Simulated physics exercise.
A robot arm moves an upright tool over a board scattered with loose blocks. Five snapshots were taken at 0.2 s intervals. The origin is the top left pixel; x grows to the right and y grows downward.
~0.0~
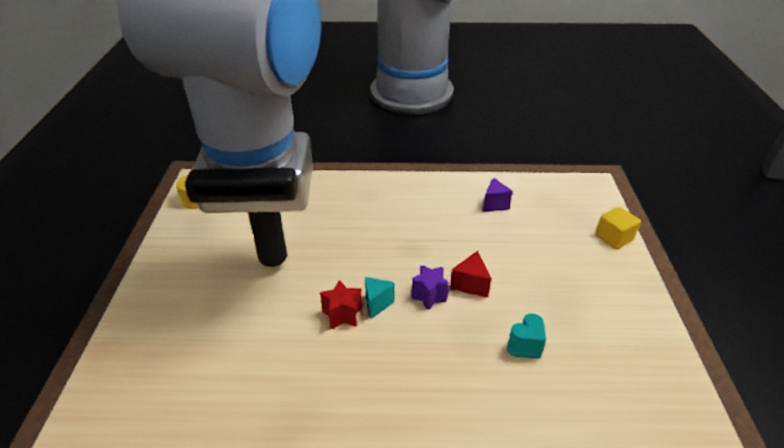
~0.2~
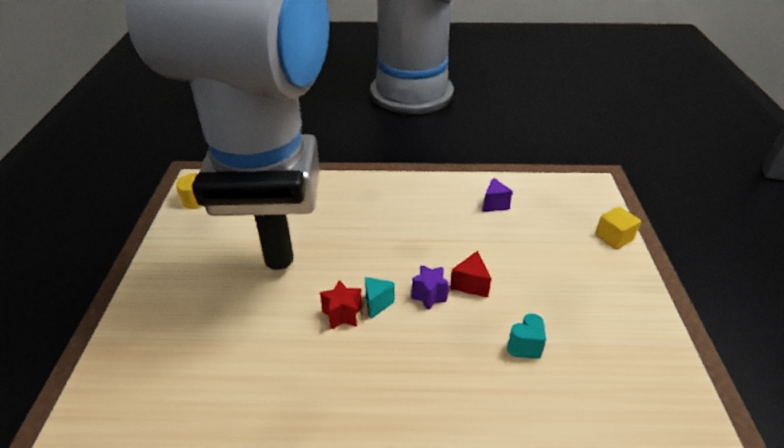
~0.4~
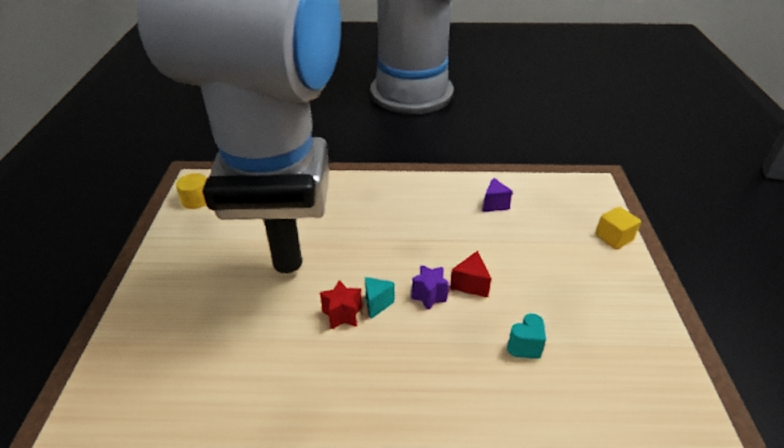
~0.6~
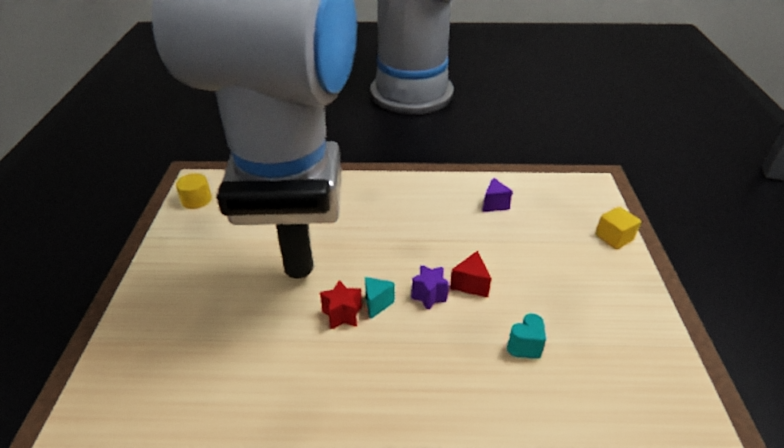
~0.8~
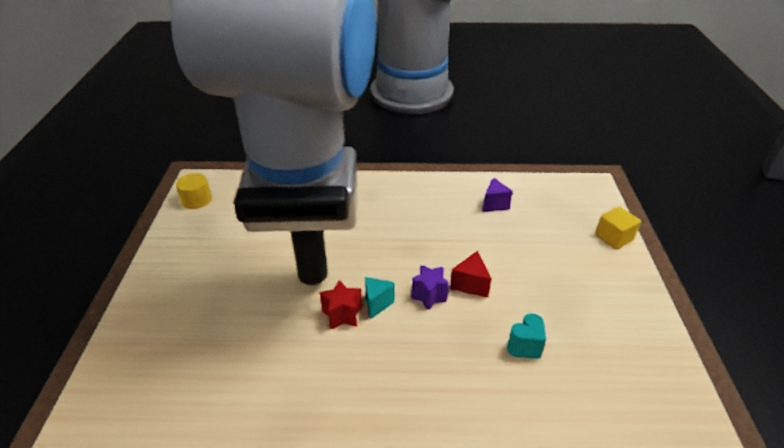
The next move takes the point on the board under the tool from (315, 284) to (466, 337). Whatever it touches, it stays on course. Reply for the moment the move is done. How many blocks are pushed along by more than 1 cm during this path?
The answer is two blocks.
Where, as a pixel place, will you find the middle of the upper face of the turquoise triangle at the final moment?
It should be at about (496, 327).
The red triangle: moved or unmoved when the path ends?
It's unmoved.
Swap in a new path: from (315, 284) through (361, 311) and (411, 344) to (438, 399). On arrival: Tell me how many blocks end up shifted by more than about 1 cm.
Total moved: Two.
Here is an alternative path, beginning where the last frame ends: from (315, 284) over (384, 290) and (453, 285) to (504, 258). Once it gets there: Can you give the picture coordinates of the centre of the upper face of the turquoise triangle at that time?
Around pixel (397, 293).
What follows on the original path. One third of the way, tool (363, 292); red star (351, 302), turned 65° clockwise; turquoise triangle (387, 288), turned 30° clockwise.
Two thirds of the way, tool (414, 309); red star (354, 304), turned 80° clockwise; turquoise triangle (440, 307), turned 30° clockwise.
At the end, tool (467, 329); red star (354, 304), turned 80° clockwise; turquoise triangle (496, 327), turned 40° clockwise; purple star still; red triangle still.
